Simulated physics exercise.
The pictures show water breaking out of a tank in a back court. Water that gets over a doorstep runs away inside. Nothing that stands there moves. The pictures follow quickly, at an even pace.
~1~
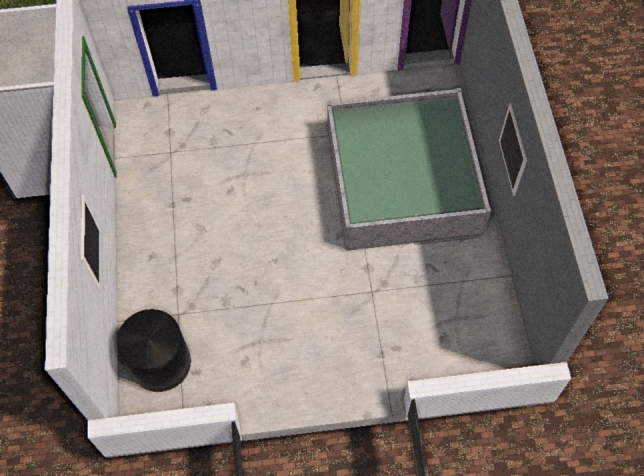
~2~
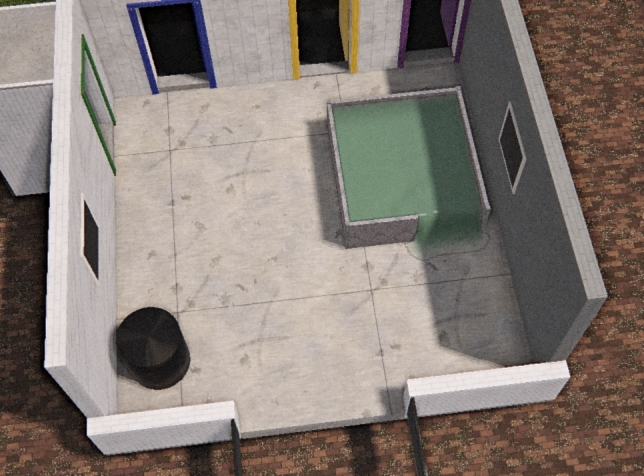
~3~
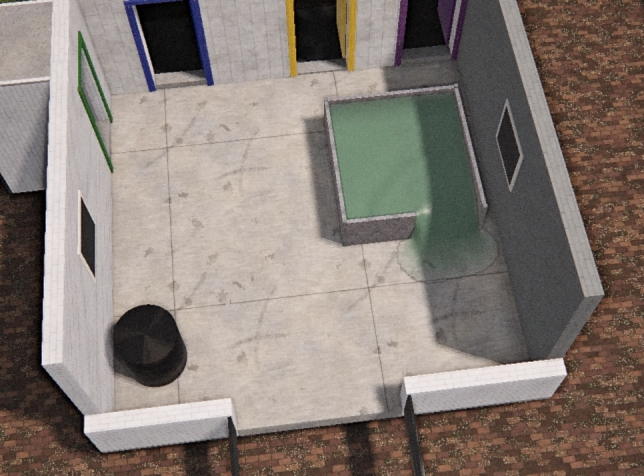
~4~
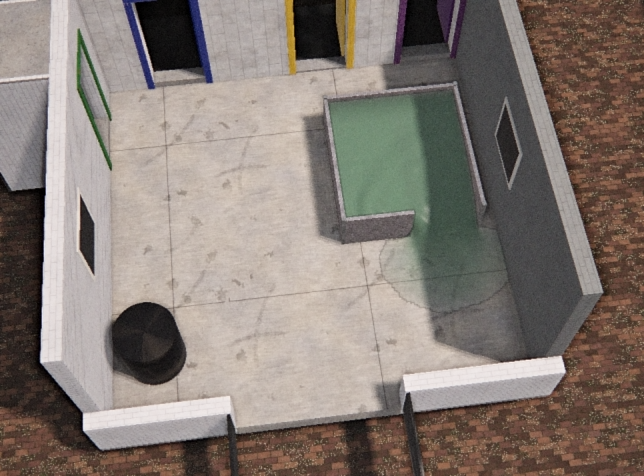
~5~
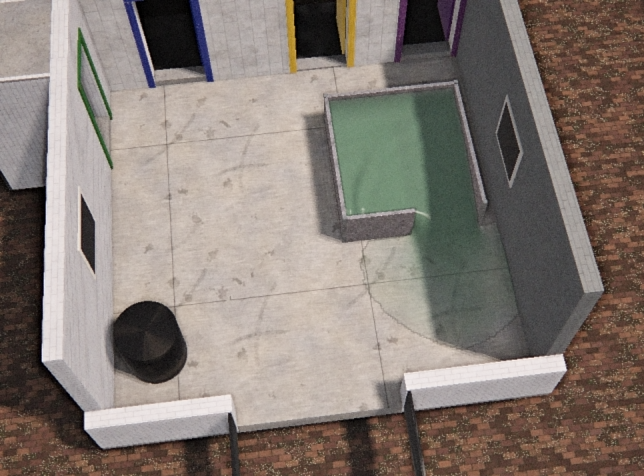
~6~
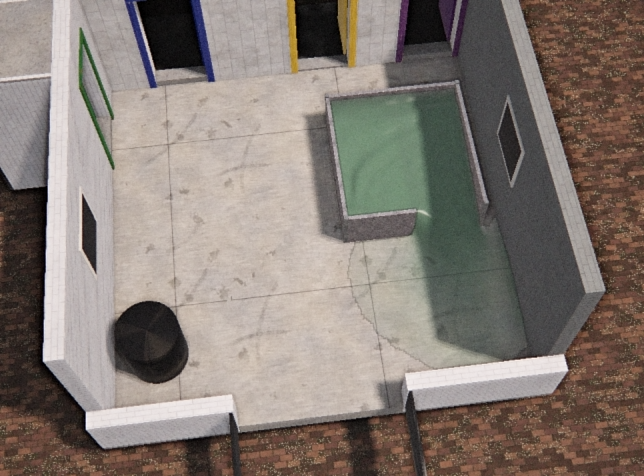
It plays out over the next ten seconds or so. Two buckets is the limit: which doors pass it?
In the end: The purple door admits no more than that; the blue door admits no more than that; the green door admits no more than that; the yellow door admits no more than that.
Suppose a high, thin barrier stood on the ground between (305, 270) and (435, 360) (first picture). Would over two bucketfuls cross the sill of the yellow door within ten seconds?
In short: The yellow door is under.
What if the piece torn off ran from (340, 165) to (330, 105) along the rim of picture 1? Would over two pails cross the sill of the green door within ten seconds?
My reading: The green one is over.
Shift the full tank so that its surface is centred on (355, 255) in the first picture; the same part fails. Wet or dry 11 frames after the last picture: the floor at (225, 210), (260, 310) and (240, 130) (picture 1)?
In turn: Clear, dry, dry.
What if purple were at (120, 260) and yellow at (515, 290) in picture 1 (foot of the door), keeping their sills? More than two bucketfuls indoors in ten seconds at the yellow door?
Then: Yellow floods.
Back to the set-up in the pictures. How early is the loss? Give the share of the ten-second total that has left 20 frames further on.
Roughly 30 per cent.
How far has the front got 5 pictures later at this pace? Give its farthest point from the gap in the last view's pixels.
I would point to (353, 396).
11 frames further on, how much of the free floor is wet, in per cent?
Some 20 per cent.
A moment on, water covers 20 % of the floor; the purple door not reached, the blue door not reached, the green door not reached, the yellow door not reached.
Next, water covers 20 % of the floor; the purple door not reached, the blue door not reached, the green door not reached, the yellow door not reached.
Then, water covers 45 % of the floor; the purple door not reached, the blue door not reached, the green door not reached, the yellow door not reached.
Later, water covers 70 % of the floor; the purple door wet at the sill, nothing in, the blue door not reached, the green door wet at the sill, nothing in, the yellow door not reached.
In the end, water covers 90 % of the floor; the purple door wet at the sill, nothing in, the blue door wet at the sill, nothing in, the green door wet at the sill, nothing in, the yellow door under two buckets in.
